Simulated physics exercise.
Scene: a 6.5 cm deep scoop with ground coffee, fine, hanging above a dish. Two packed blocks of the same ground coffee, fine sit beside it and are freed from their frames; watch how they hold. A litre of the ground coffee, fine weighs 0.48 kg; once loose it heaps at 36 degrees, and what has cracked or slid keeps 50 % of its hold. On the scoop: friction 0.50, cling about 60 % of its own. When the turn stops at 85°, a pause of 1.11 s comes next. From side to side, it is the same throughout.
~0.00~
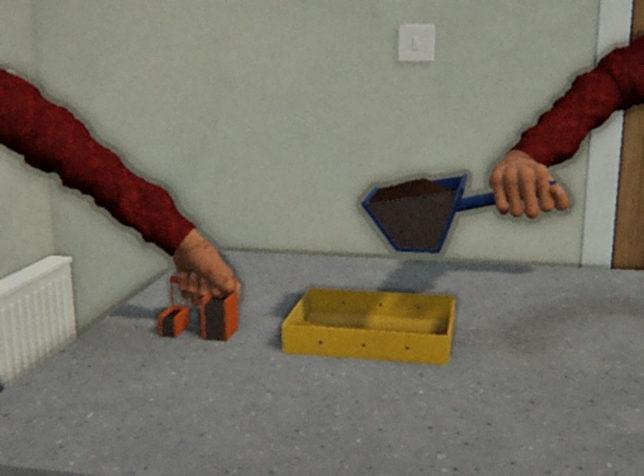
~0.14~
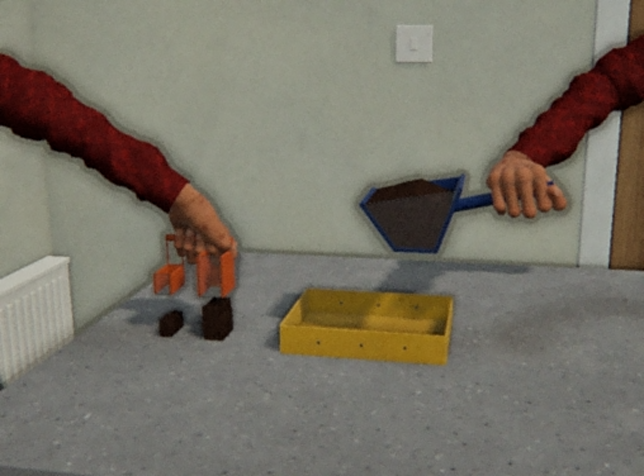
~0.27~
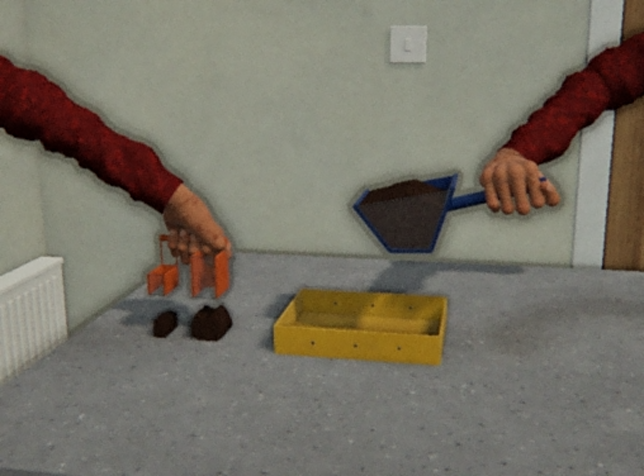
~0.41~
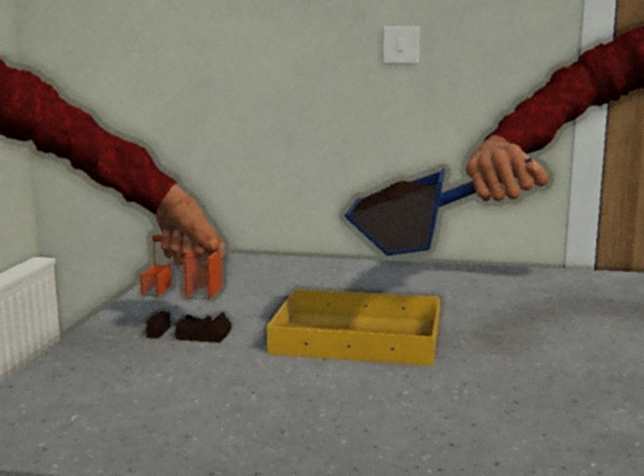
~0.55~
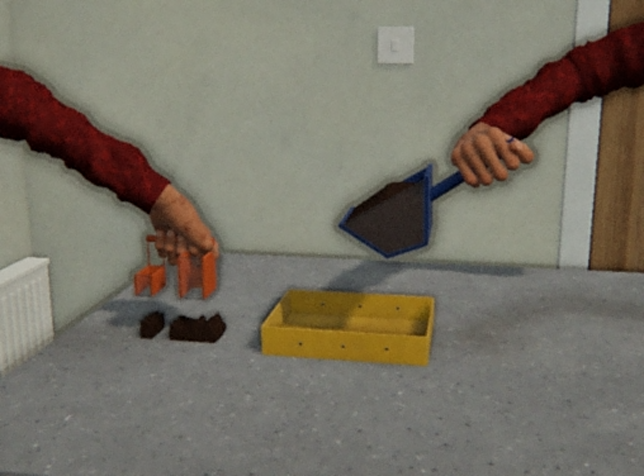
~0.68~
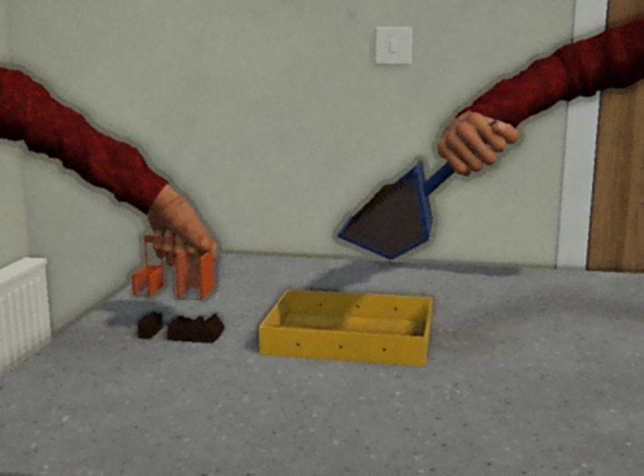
On a grey counter, a hand lifts orange moulds off dark blocks, another tilts a scoop.
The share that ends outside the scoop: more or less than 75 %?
Expect the amount to be bigger than 75 %.
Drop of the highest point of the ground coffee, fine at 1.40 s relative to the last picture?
About 2.5 cm.
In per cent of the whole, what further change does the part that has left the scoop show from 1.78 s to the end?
Result: Close to 16 percent.
By 1.01 s, the scoop is at 55 degrees and 0 % has left it.
By 1.40 s, the scoop is at 82 degrees and 23 % has left it.
By 1.78 s, the scoop is at 85 degrees and 68 % has left it.
By 2.17 s, the scoop is at 85 degrees and 85 % has left it.
By 2.33 s, at the end, the scoop is at 85 degrees and 85 % has left it.
